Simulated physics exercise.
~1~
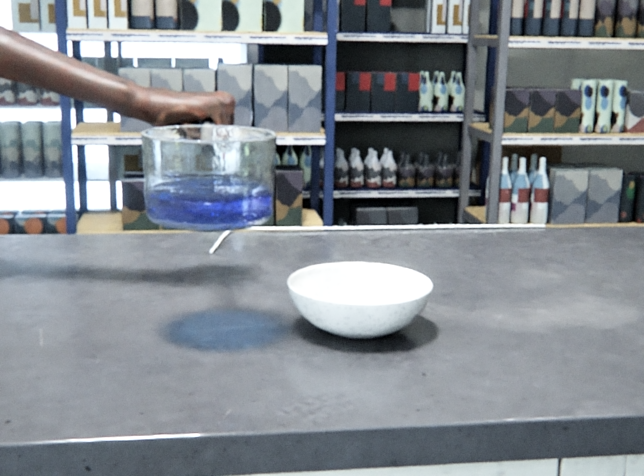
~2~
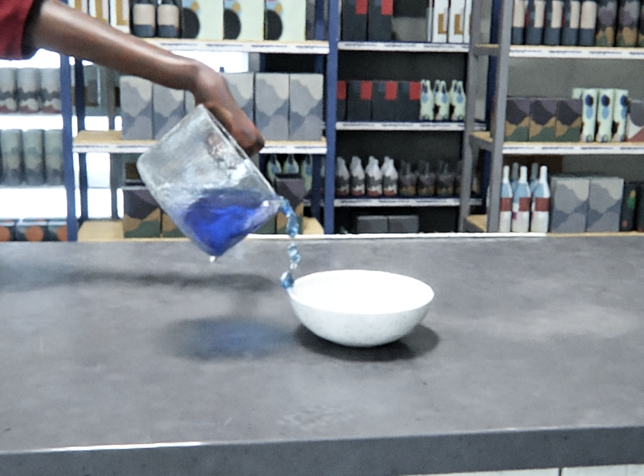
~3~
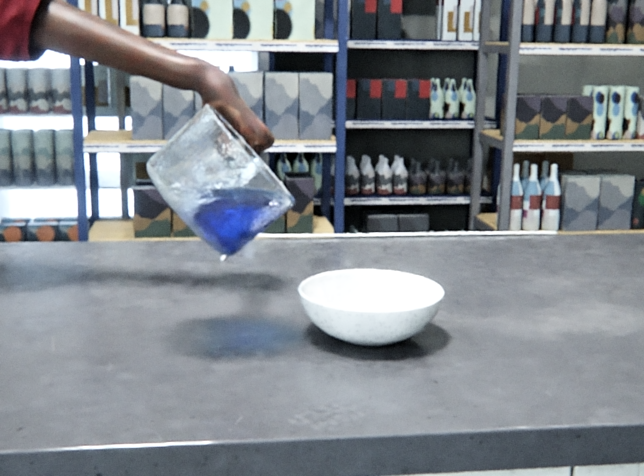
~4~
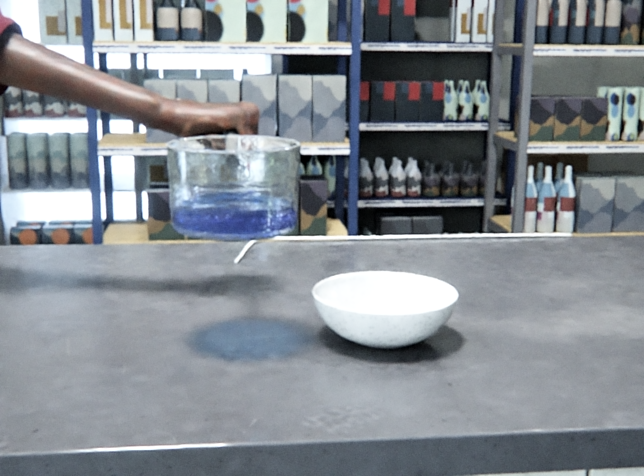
A glass pot of blue water, held by someone's hand, tipped right towards a white bowl on a grey counter and poured a thin stream at its rim, eased back and tipped again, then returned to level with blue water still inside.
